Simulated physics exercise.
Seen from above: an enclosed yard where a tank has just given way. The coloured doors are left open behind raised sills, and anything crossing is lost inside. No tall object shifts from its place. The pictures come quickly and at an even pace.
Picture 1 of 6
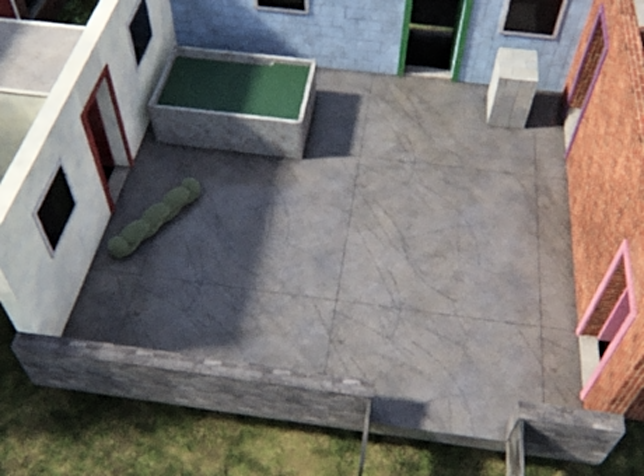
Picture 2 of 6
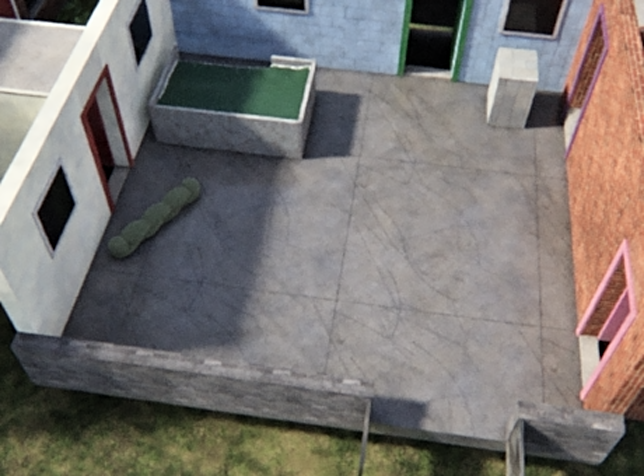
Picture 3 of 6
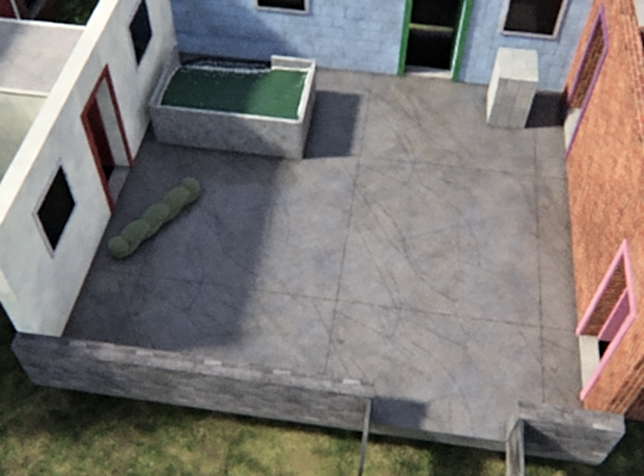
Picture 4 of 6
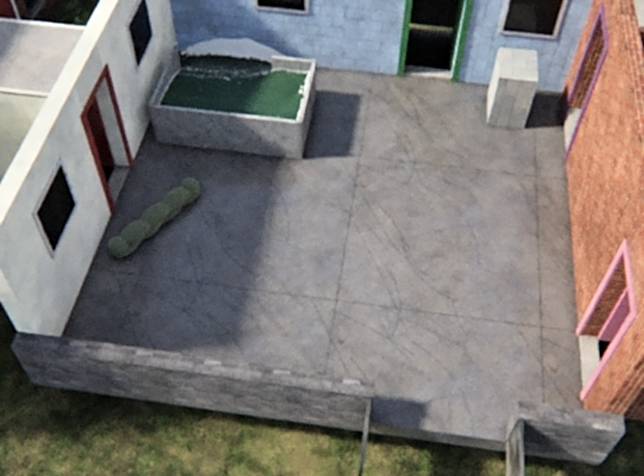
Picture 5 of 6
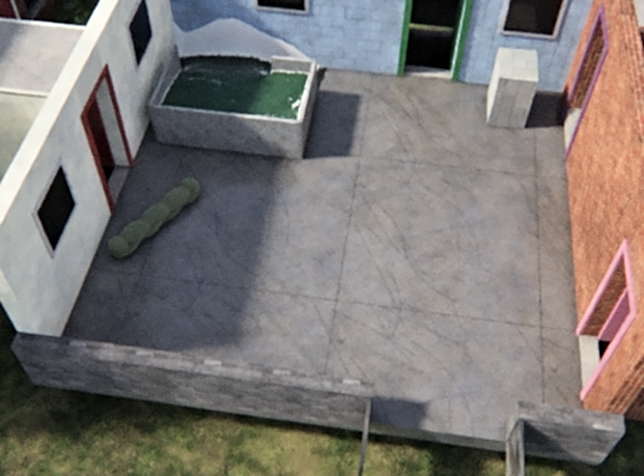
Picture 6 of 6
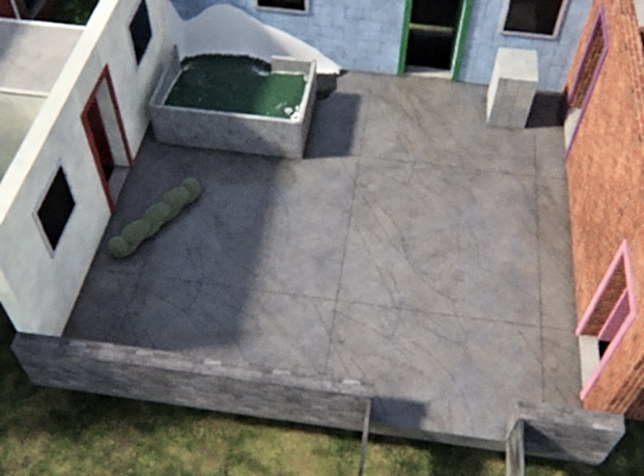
Water surged up along the back of the stone tank in the walled yard, rose in a pale hump against the blue wall, then spilled out a little past its right-hand corner.
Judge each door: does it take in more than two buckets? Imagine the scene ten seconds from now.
The purple door will most likely keep inside the limit, the pink door will most likely keep inside the limit, the green door will most likely keep inside the limit, the red door will most likely go past the limit.
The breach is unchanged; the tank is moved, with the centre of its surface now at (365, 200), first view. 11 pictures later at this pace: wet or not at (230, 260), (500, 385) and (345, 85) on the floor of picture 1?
First spot bare, second bare, third swamped.
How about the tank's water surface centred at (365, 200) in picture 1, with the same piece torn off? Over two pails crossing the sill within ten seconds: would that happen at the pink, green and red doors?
I'd say the pink door stops short, the green door overshoots and the red door overshoots.
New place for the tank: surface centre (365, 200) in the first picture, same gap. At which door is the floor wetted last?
That's the one in pink.
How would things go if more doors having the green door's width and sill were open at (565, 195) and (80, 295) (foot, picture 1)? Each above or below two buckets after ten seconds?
First: Gets beyond it. Second: Remains below.
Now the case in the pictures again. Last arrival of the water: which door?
Answer - the pink-painted one.
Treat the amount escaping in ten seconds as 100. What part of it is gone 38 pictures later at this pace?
My figure is about 10 in a hundred.
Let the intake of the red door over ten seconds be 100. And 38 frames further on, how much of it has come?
I'd say some 35 per cent.
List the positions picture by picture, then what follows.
In the first picture, the tank at (235, 86) is whole and still.
In the second picture, the front is at a hidden place, out from the gap on the tank's far side.
In the third picture, the front is at a hidden place, out from the gap on the tank's far side.
In the fourth picture, the front is at a hidden place, out from the gap on the tank's far side.
In the fifth picture, the front is at (322, 69), out from the gap on the tank's far side.
In the sixth picture, water pours out on the tank's far side and has run to (344, 71).
A moment on, water covers 10 % of the floor; the purple door not reached, the pink door not reached, the green door wet at the sill, nothing in, the red door not reached.
Next, water covers 25 % of the floor; the purple door not reached, the pink door not reached, the green door wet at the sill, nothing in, the red door under two buckets in.
Then, water covers 40 % of the floor; the purple door wet at the sill, nothing in, the pink door not reached, the green door under two buckets in, the red door under two buckets in.
Later, water covers 70 % of the floor; the purple door wet at the sill, nothing in, the pink door wet at the sill, nothing in, the green door under two buckets in, the red door over two buckets in.
In the end, water covers 85 % of the floor; the purple door wet at the sill, nothing in, the pink door under two buckets in, the green door under two buckets in, the red door over two buckets in.
